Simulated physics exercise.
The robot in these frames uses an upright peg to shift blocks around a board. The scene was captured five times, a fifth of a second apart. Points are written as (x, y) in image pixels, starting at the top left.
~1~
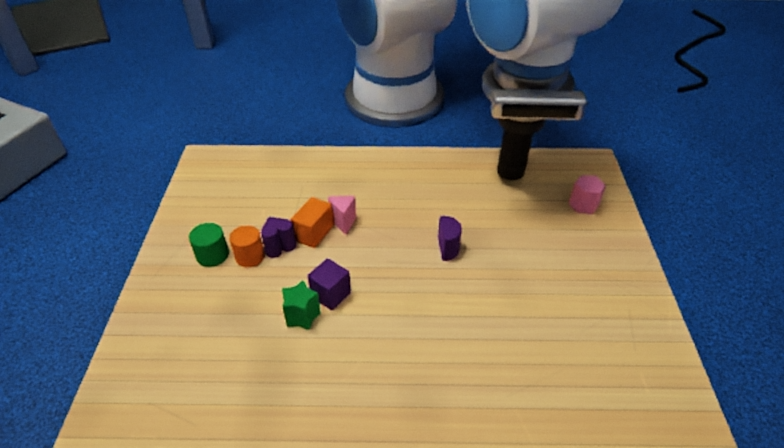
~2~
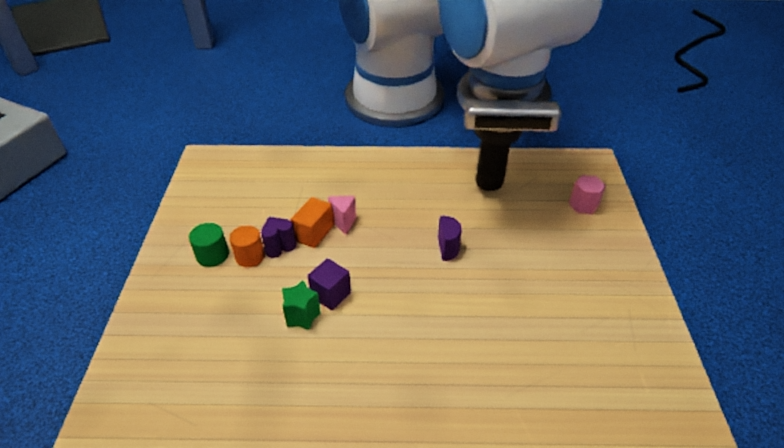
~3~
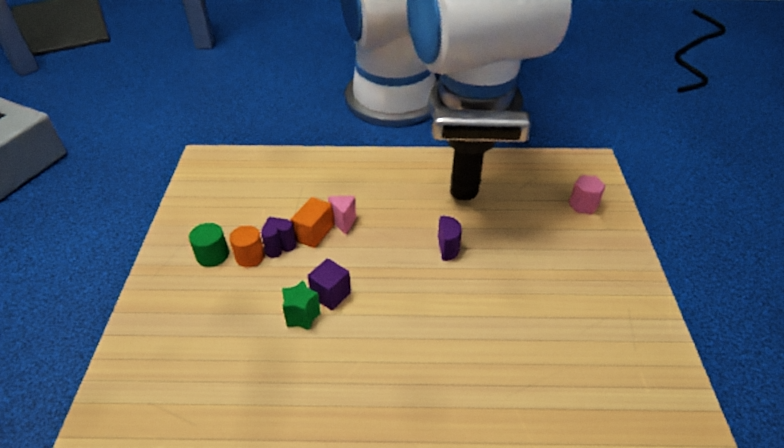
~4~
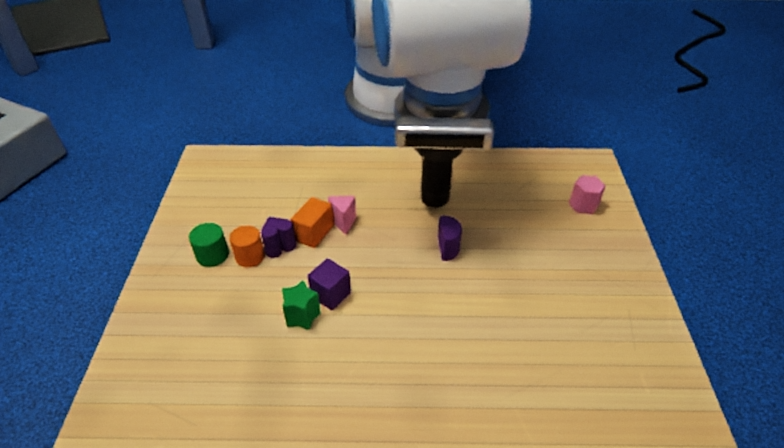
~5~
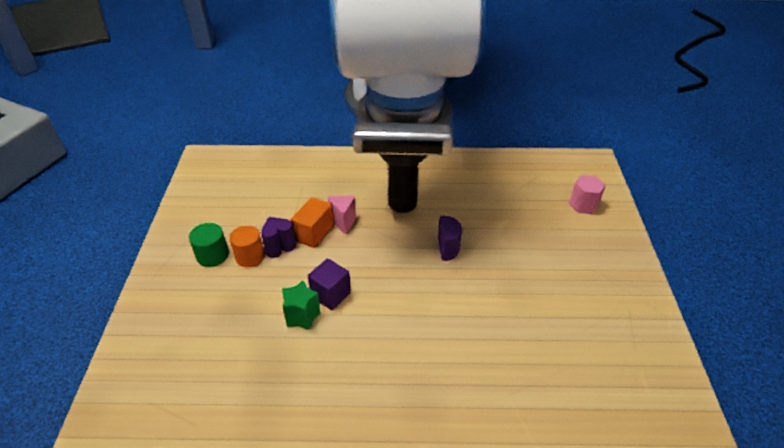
On a blue-carpeted floor, a light wooden board is seen from above at an angle by a still camera. A green cylinder, an orange block, a purple heart, an orange cube and a pink triangular piece line up at left, a purple cube and green star below them, a purple half-round near the middle and a pink block at right. A white and blue robot arm moves its black peg steadily leftward across the board's far side, passing behind the half-round, while every block stays still.
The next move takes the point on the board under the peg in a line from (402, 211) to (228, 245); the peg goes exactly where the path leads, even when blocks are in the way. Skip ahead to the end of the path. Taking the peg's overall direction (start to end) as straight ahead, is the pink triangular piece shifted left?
I expect not.
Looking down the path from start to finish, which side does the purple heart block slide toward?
Displaced left.
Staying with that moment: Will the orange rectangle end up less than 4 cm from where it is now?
I expect not.
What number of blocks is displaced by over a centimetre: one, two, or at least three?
I'm going with three or more.
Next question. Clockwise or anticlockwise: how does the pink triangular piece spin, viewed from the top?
Viewed from above, clockwise.
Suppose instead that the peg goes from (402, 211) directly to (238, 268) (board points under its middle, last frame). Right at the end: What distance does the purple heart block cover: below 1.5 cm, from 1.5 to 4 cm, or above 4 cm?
By the end of the path, it will have gone past 4 cm.
The first path, step by step. One third of the way, peg (346, 216); pink triangular piece (321, 193), turned 20° anticlockwise.
Two thirds of the way, peg (287, 227); purple heart block (263, 240); orange rectangle (256, 216), turned 40° anticlockwise; pink triangular piece (303, 193), turned 60° clockwise.
At the end, peg (226, 238); green round block (162, 243); purple heart block (263, 240); orange rectangle (192, 226), turned 45° anticlockwise; pink triangular piece (303, 193), turned 60° clockwise.
